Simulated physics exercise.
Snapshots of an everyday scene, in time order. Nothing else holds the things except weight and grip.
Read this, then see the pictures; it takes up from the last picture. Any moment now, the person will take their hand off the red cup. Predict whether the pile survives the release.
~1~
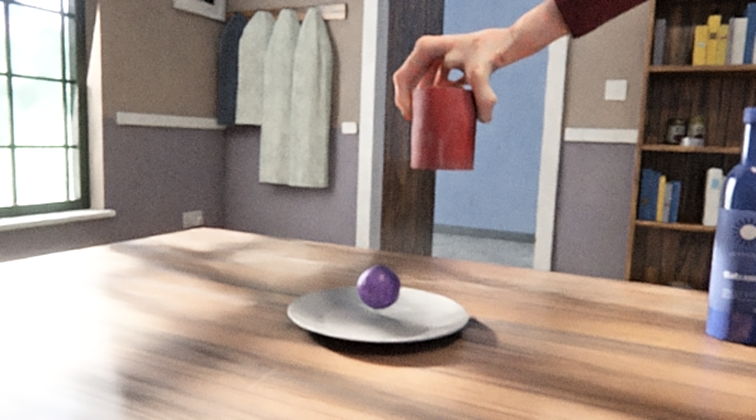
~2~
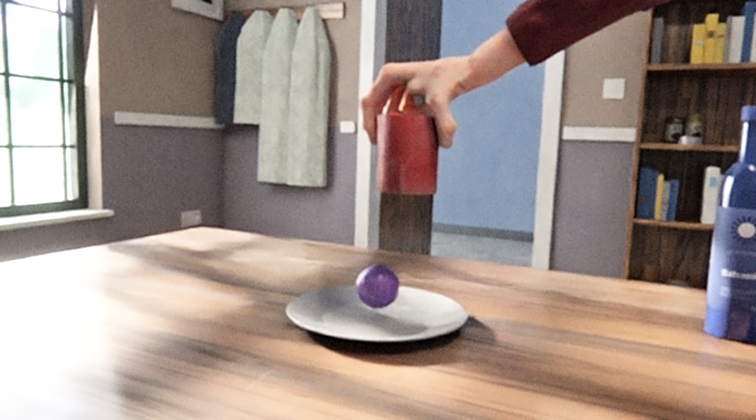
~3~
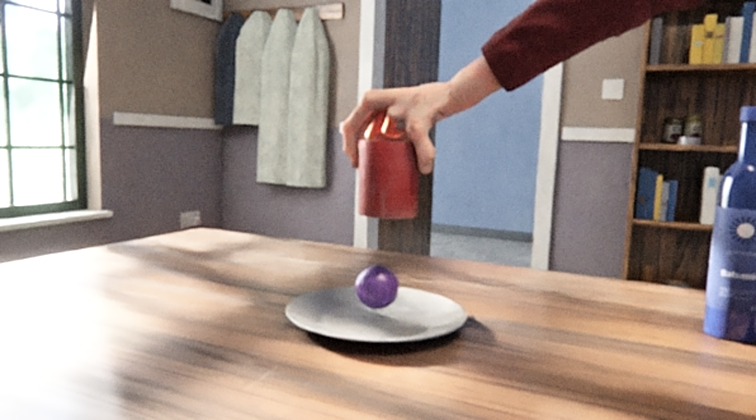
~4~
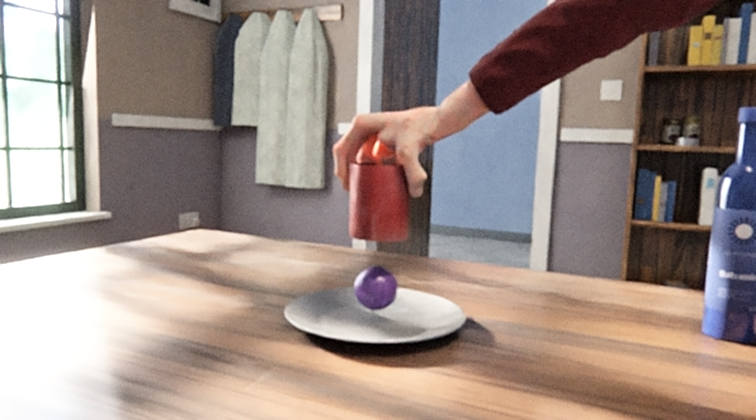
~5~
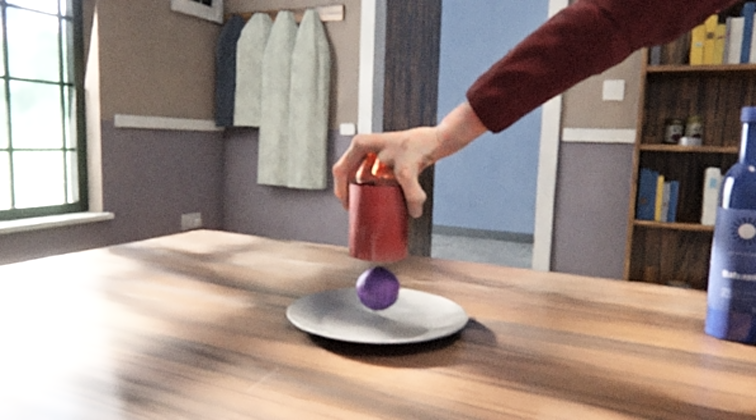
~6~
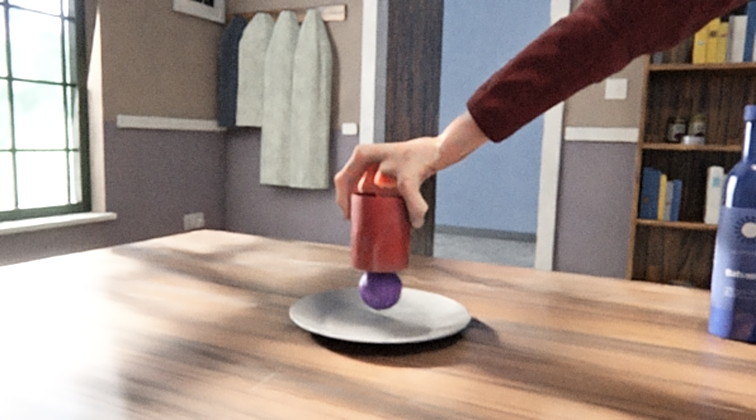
It falls down.
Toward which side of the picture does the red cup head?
Direction of travel: Leftward.
Then, 0.50 s later than the last frame, red cup tilted by 39° near (357, 234).
Then, 0.70 s later than the last frame, red cup now fallen.
Then, 0.90 s later than the last frame, things are still on the move.
Then, 1.90 s later than the last frame, nothing new.
When it is over, fallen, red cup; the other 3 as before. End places, in pixels of the last picture, red cup near (259, 272). The pile loses its balance.
